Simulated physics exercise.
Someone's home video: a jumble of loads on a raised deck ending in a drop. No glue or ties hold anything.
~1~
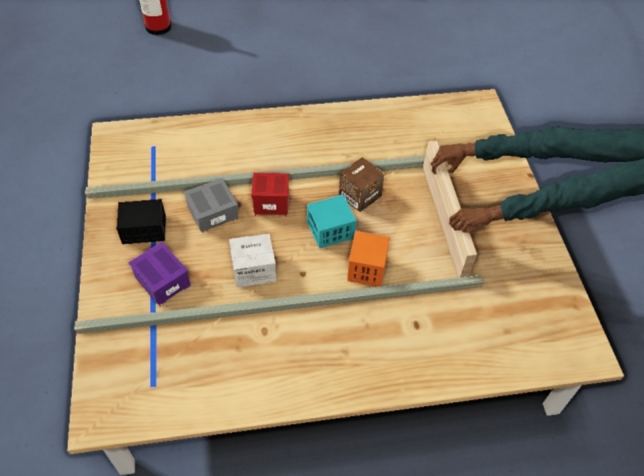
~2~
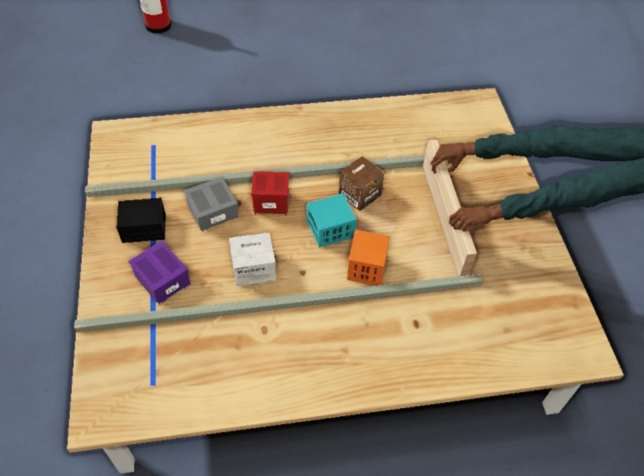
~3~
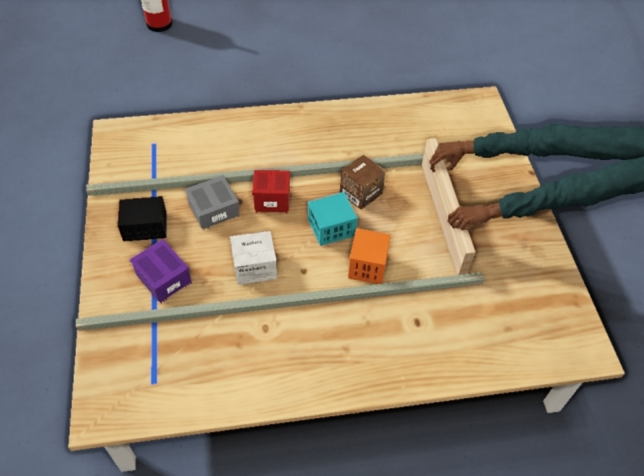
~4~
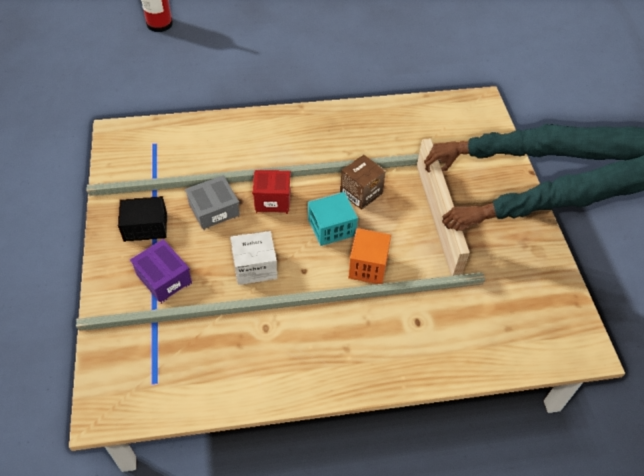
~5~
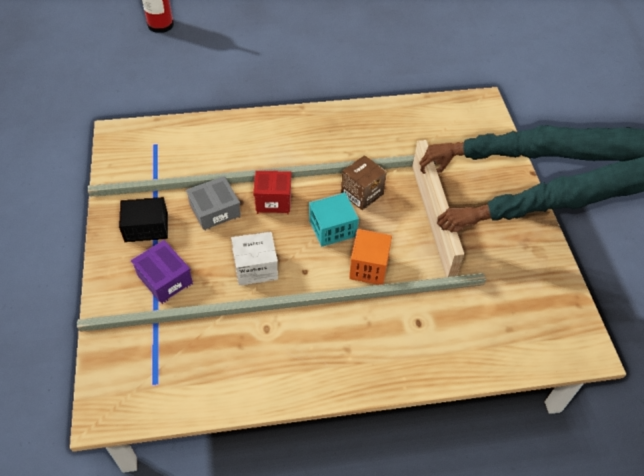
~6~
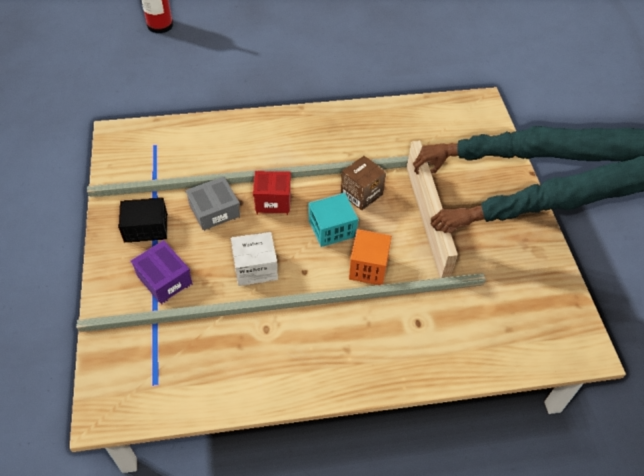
A wooden plank, held by two hands in dark green sleeves, slides slightly left between two rails on a wooden deck, while the black, purple, grey, red, white, teal, brown and orange loads stay in place around a blue line.
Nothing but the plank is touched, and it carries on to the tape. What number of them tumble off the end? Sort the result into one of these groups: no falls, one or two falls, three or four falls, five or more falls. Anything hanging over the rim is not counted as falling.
Three or four falls.
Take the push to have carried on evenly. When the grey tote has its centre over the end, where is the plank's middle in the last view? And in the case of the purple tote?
Grey tote: (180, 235); purple tote: (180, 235).
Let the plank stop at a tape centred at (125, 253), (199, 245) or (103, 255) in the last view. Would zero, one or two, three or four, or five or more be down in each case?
At least five; 1 or 2; five or more.
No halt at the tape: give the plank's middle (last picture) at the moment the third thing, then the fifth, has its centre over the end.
Around (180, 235); afterwards around (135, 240).
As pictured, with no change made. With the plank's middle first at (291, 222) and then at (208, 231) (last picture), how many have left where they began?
At the first place 6, at the second 8.
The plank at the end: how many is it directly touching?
3 end up touching it.
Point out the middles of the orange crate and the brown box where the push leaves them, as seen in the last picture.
Orange crate at (134, 288), brown box at (136, 197).
A little later, none off yet; black crate at rest near (144, 220); purple tote at rest near (162, 272); grey tote at rest near (214, 204).
Next, none off yet; black crate shifted about its own width near (111, 224); purple tote shifted a little near (147, 272); grey tote shifted about its own width near (154, 209).
When it is over, the number that fall off is three or four; down, grey tote, purple tote and black crate.
